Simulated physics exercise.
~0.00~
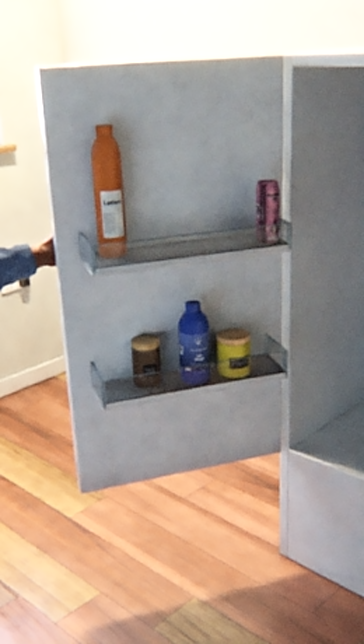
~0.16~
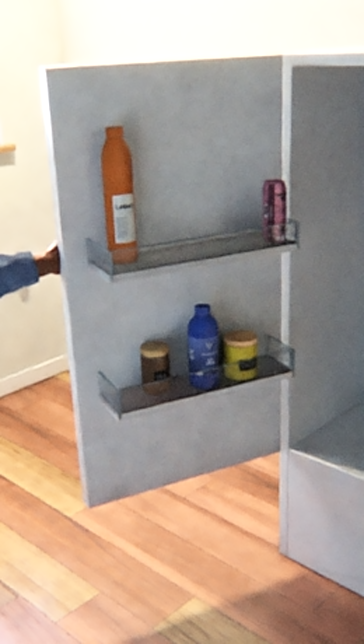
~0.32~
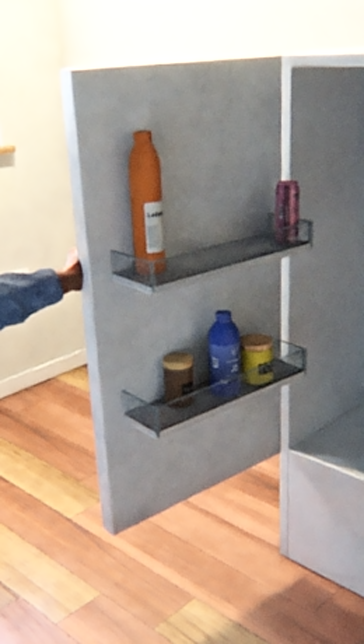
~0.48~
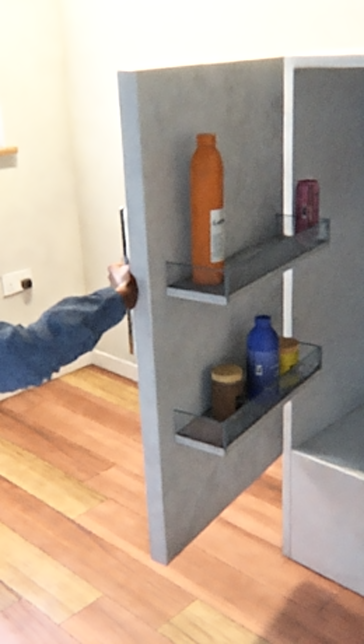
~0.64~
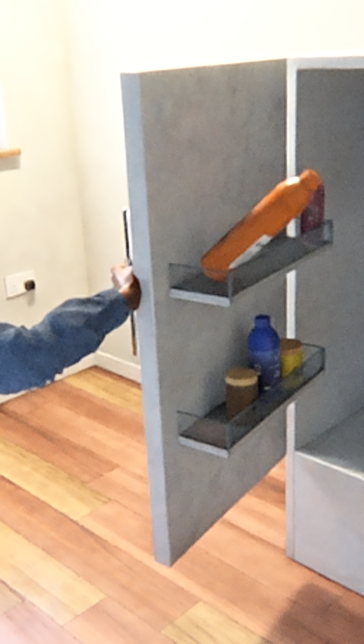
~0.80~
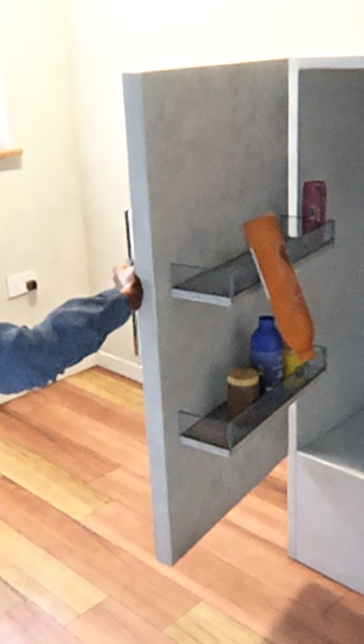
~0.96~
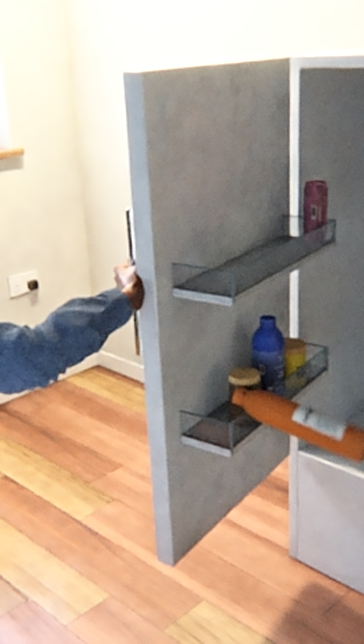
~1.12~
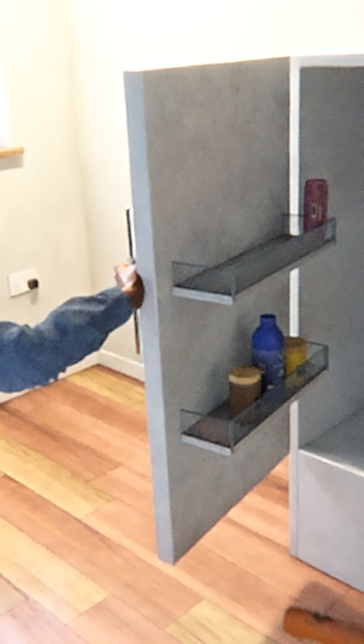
A grey fridge door, its two inner racks holding bottles, jars and a pink can, swings toward the right as a hand in a blue sleeve holds its edge. The containers ride along upright until the door stops, still partly open. The tall orange bottle on the upper rack then tips sharply to the right and goes over the rail. It turns upside down as it drops past the lower rack, then rolls onto its side in the air. It ends low at the bottom right, near the floor, while the blue bottle, both jars and the can remain in the racks.
